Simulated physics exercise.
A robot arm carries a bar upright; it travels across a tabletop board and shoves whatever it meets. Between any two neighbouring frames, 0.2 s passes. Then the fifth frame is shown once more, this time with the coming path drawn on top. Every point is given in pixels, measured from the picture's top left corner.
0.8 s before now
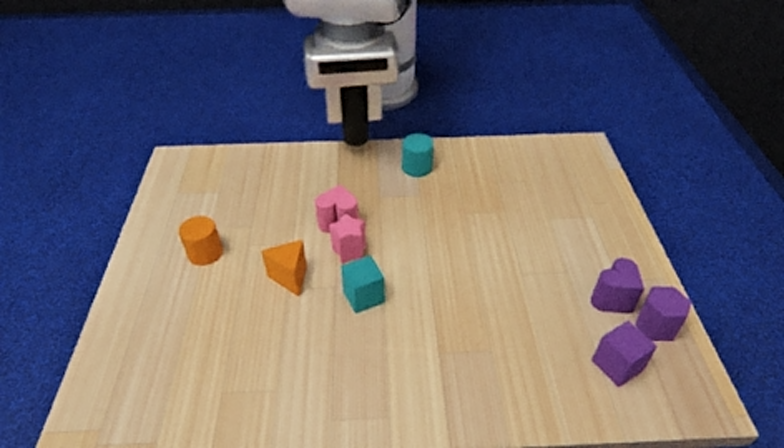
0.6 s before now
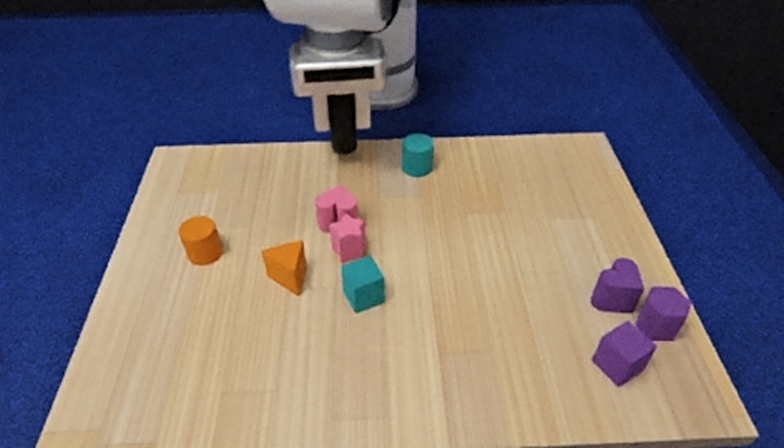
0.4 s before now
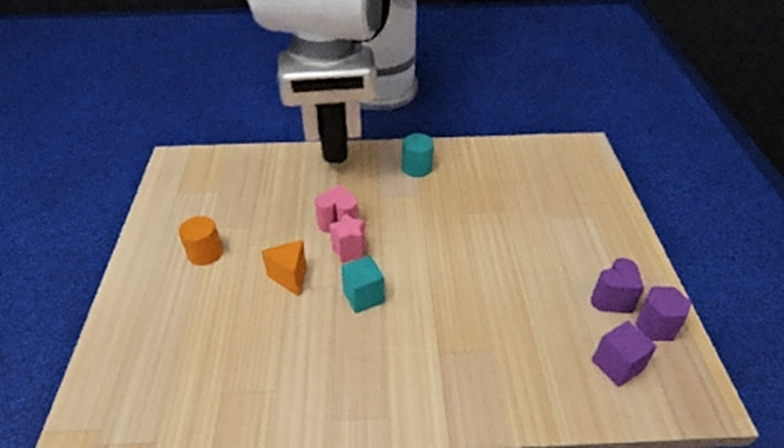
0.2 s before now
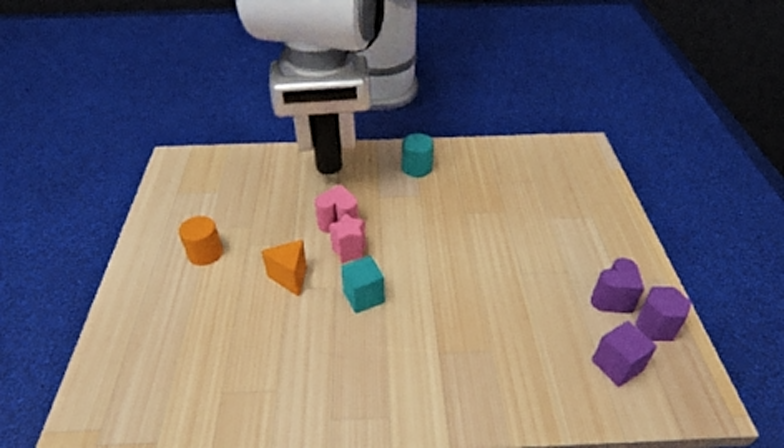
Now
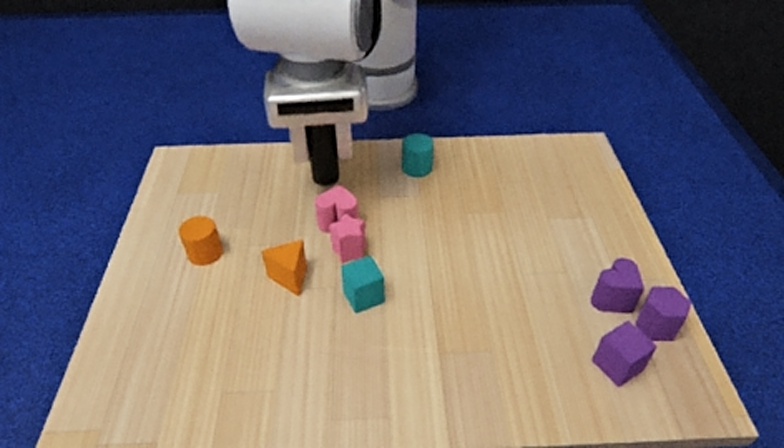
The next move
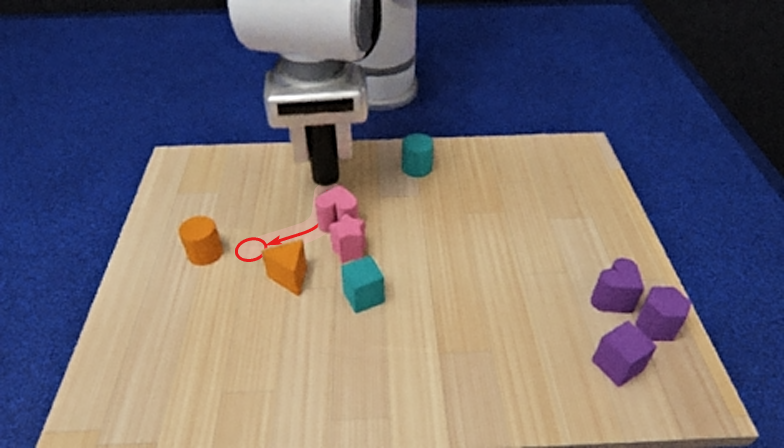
A robot arm with a black bar moved slowly left and a little forward over the wooden board, nearing the pink heart-shaped block, while the orange, pink, teal and purple blocks all stayed still.
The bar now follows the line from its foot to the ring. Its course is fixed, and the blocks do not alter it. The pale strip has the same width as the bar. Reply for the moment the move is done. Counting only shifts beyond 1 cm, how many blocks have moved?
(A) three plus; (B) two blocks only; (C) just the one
C
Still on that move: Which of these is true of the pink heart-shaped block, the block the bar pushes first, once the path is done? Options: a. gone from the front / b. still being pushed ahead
Option a.
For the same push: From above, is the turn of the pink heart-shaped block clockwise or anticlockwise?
The pink heart-shaped block rotates counterclockwise.
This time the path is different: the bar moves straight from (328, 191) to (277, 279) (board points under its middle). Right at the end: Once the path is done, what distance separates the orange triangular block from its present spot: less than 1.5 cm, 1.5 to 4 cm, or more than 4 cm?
It goes 1.5 to 4 cm.
The drawn path runs from (328, 191) through (324, 218) and (292, 237) to (251, 249).
On the path given first. One third of the way, bar at (322, 205); pink heart-shaped block at (341, 209), turned 20° anticlockwise; pink star-shaped block at (347, 228).
Two thirds of the way, bar at (288, 223); pink heart-shaped block at (341, 210), turned 25° anticlockwise; pink star-shaped block at (348, 229).
At the end, bar at (248, 236); orange circular block not moved; pink heart-shaped block at (341, 210), turned 25° anticlockwise; pink star-shaped block at (348, 229).
